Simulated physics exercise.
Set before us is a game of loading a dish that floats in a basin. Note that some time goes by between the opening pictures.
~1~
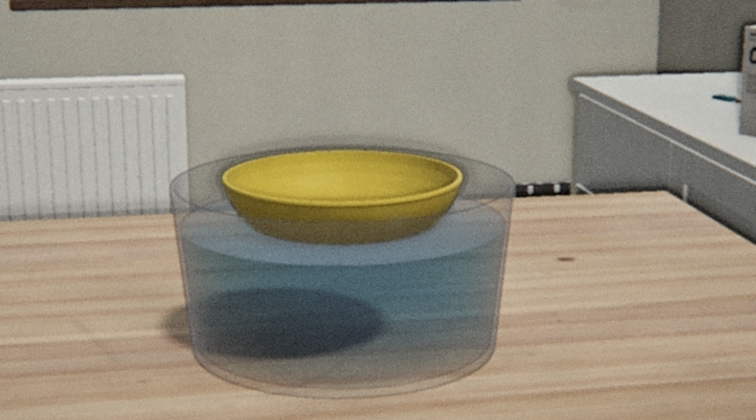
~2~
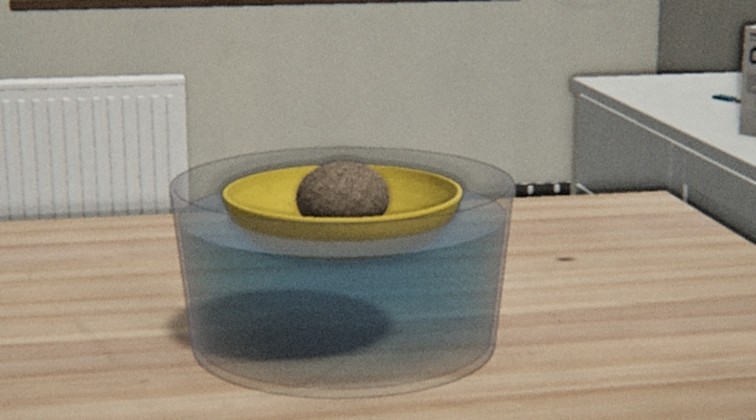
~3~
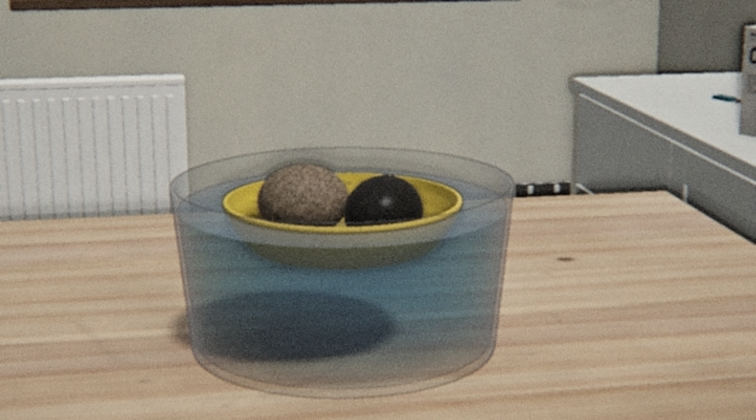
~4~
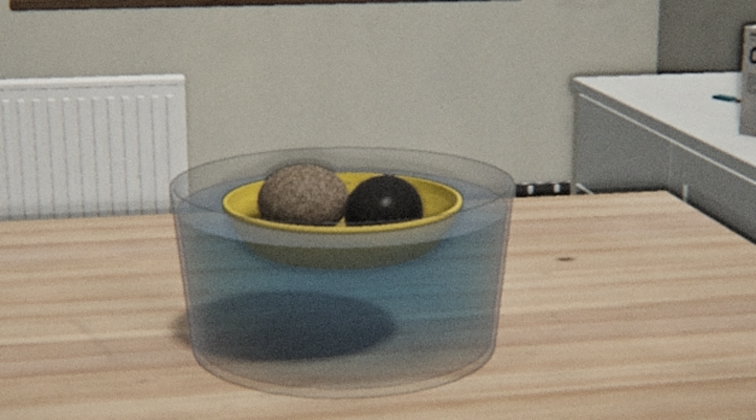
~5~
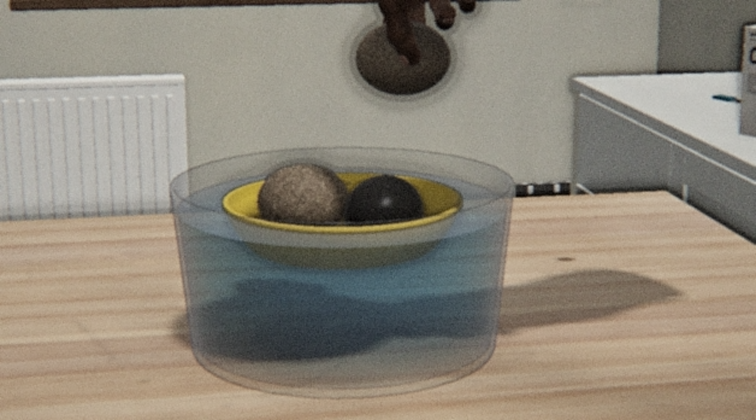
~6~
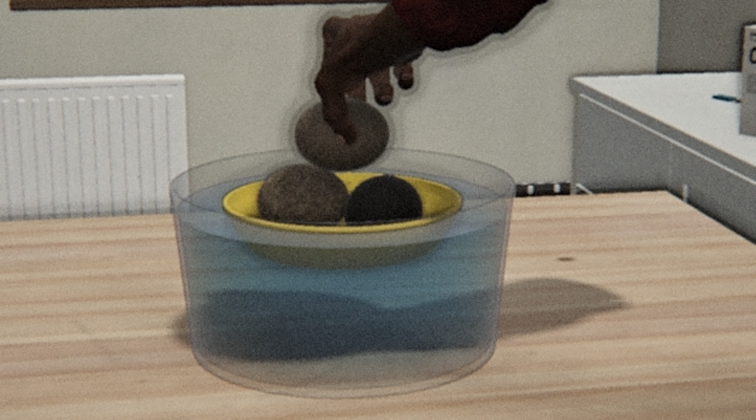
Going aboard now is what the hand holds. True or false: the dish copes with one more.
False.
A moment on, the stone is in and the dish dips.
Further on, water pours in over its edge.
When it is over, the dish lies on the bottom with its load.
